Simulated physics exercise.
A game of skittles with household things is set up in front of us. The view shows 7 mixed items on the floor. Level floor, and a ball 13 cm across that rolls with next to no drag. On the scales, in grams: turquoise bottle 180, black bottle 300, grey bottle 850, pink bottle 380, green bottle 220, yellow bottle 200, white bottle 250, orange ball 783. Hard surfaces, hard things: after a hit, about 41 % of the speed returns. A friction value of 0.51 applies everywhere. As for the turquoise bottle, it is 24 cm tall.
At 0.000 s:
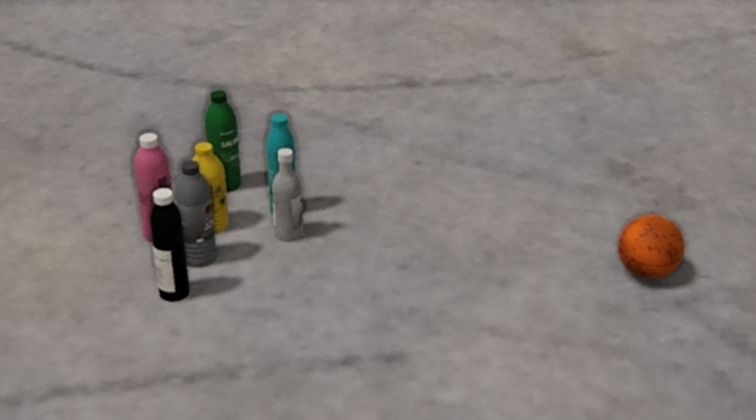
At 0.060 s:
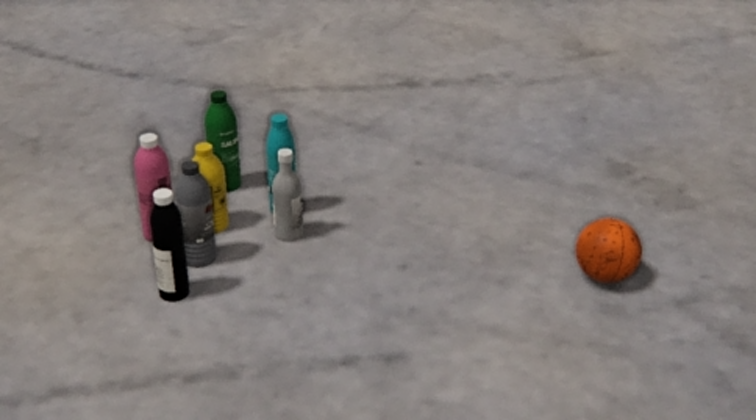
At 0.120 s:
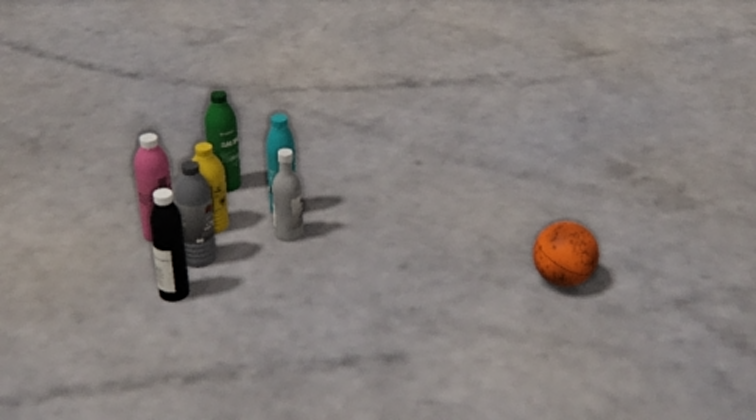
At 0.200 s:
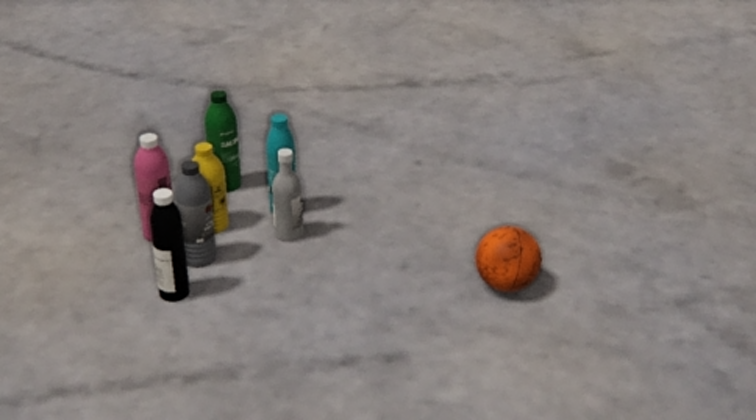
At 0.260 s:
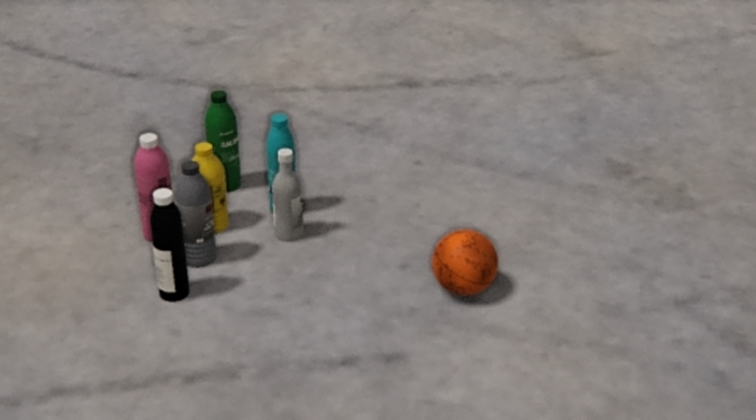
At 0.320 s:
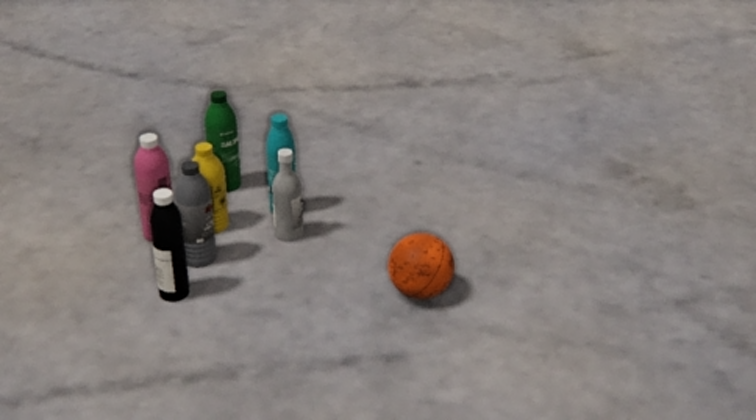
An orange ball and a cluster of seven upright bottles share a level, grey, stone-like floor, seen from above at an angle. Pink, black, dark grey, yellow, green, turquoise and pale grey, white-capped bottles stand close together on the left, black nearest and green farthest back. The ball rolls steadily leftward from the right side, drifting slightly nearer the viewer, while the bottles and camera stay still.
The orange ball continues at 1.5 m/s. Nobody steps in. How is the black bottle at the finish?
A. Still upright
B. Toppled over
Toppled over.
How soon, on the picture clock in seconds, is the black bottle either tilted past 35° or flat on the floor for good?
That comes at close to 0.8 seconds.
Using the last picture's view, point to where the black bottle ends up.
About (101, 237).
After 0.72 s, ball has run 103 cm; orange ball near (144, 300); black bottle 14° off upright near (134, 230).
After 1.12 s, ball has run 147 cm; black bottle on its side near (94, 242).
After 1.62 s, ball has run 201 cm; black bottle on its side near (99, 239).
After 2.22 s, black bottle on its side near (101, 237).
In the end (2.5 s), toppled on the floor, black bottle; the other 6 under 8 cm from the start. At the end, from the last picture's camera, black bottle near (101, 237).
